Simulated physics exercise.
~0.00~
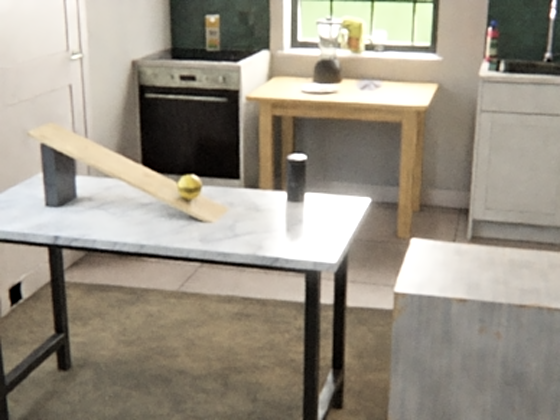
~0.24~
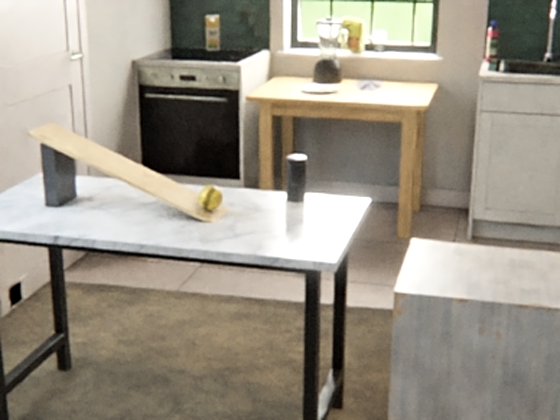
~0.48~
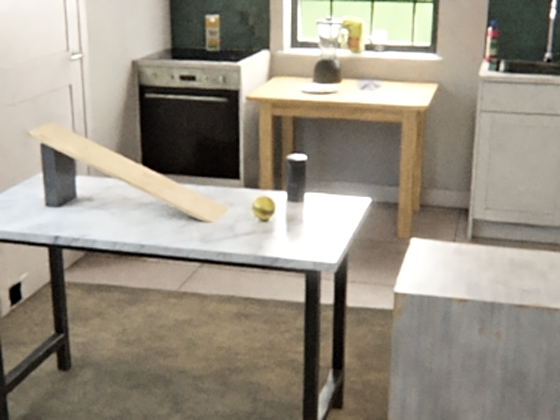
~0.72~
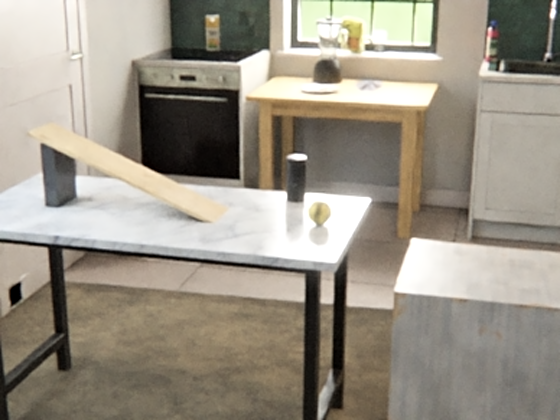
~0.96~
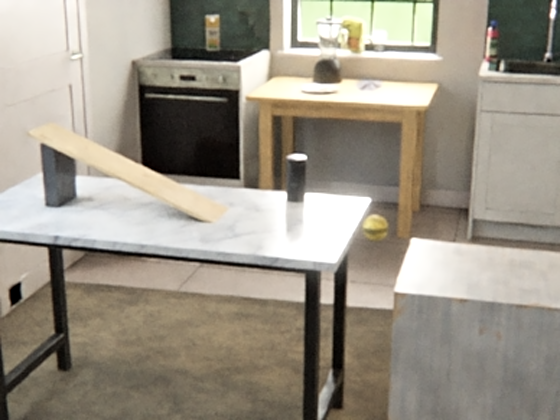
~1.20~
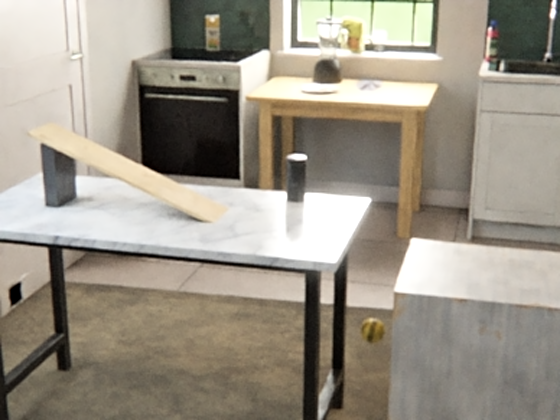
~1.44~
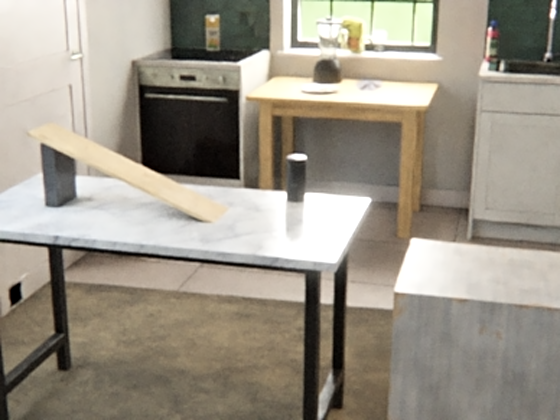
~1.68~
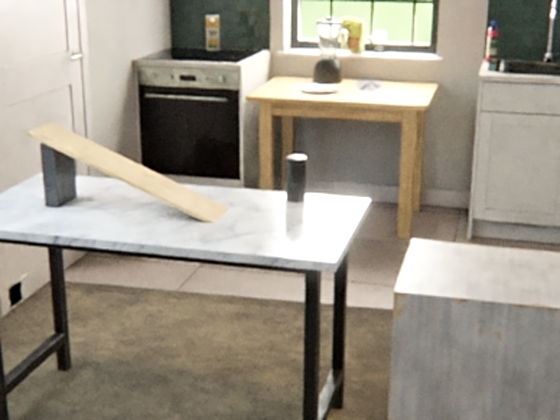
In a kitchen, a yellow ball rolling down a ramp, passing a black jar and dropping off the table into the gap.
